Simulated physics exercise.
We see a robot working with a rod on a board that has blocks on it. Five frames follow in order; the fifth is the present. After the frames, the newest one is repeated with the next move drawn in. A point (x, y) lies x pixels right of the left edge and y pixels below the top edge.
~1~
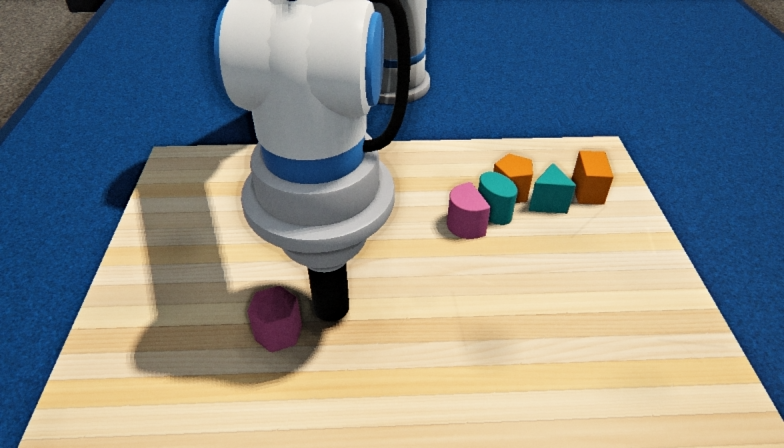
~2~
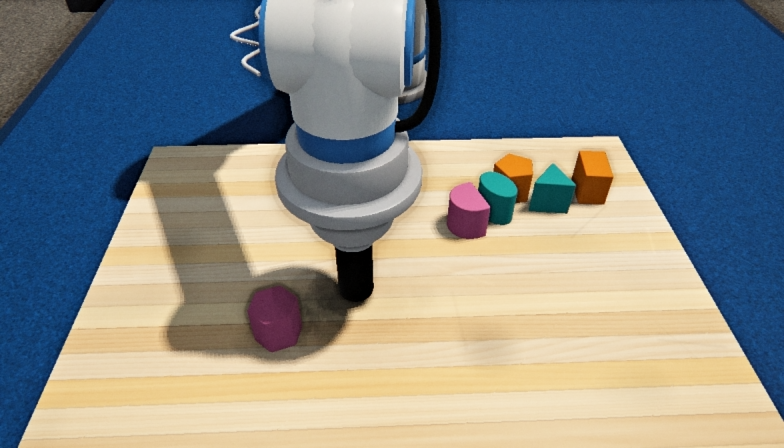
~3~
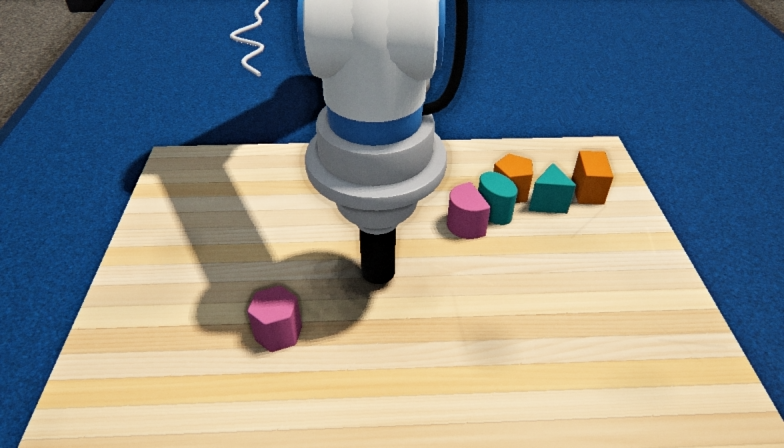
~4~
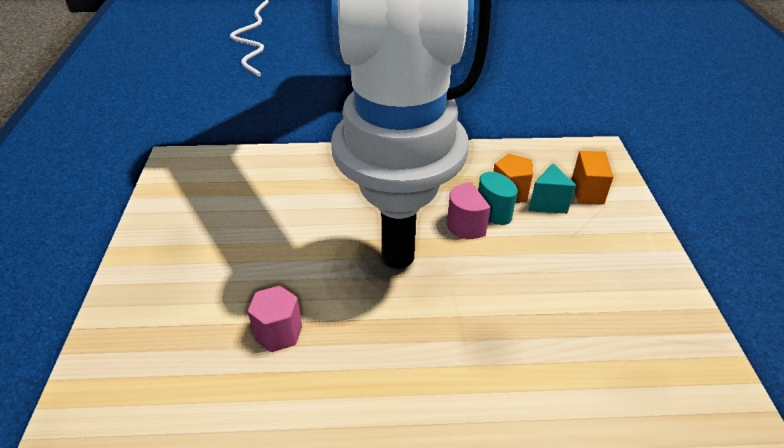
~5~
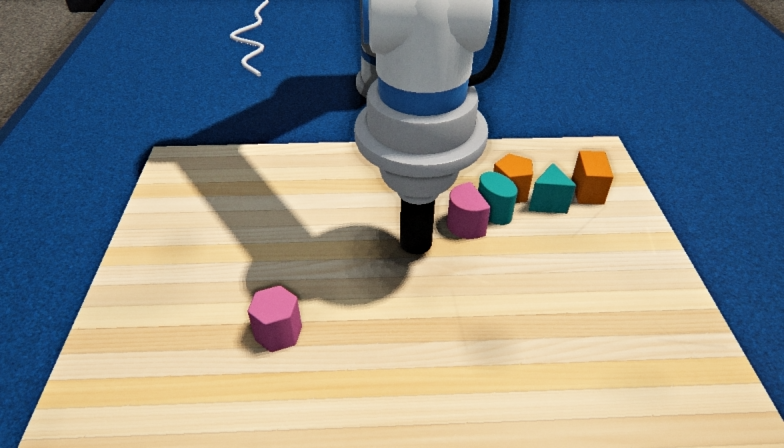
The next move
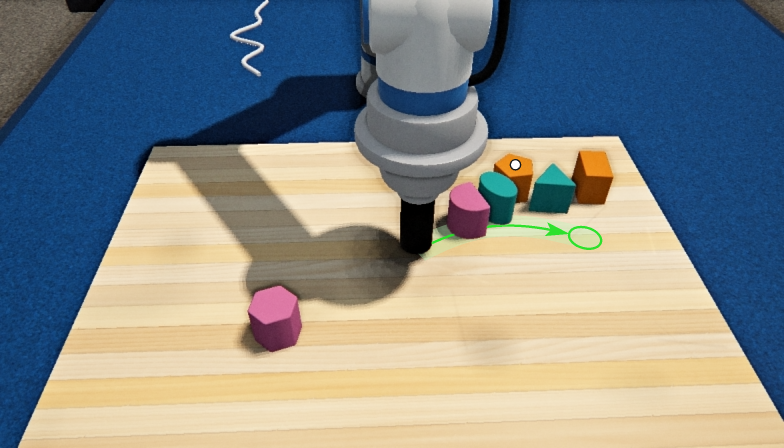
The robot arm moved its black rod steadily up and to the right across the wooden board, away from a pink hexagonal block and closer to the still group of pink, turquoise and orange blocks.
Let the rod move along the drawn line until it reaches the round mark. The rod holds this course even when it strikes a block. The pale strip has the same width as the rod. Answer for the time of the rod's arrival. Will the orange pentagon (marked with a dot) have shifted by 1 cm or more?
I'd say yes.
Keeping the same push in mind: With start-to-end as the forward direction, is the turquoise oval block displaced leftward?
I expect so.
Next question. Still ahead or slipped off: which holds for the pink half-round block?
The pink half-round block won't stay at the front of the rod.
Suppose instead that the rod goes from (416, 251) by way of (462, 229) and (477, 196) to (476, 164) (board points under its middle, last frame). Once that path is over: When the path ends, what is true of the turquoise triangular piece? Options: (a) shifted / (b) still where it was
a (shifted)
The line goes from (416, 251) over (467, 231) and (524, 226) to (585, 238); the dot is on the orange pentagon.
On the path given first. One third of the way, rod at (469, 223); pink half-round block at (493, 187); turquoise oval block at (516, 177); orange pentagon at (524, 158), turned 25° anticlockwise.
Two thirds of the way, rod at (527, 219); pink half-round block at (531, 177), turned 55° anticlockwise; turquoise oval block at (537, 160), turned 25° anticlockwise; orange pentagon at (533, 141), turned 35° anticlockwise; turquoise triangular piece at (578, 164), turned 45° clockwise.
At the end, rod at (587, 230); pink half-round block at (531, 177), turned 55° anticlockwise; turquoise oval block at (537, 160), turned 25° anticlockwise; orange pentagon at (533, 141), turned 35° anticlockwise; turquoise triangular piece at (578, 164), turned 45° clockwise.
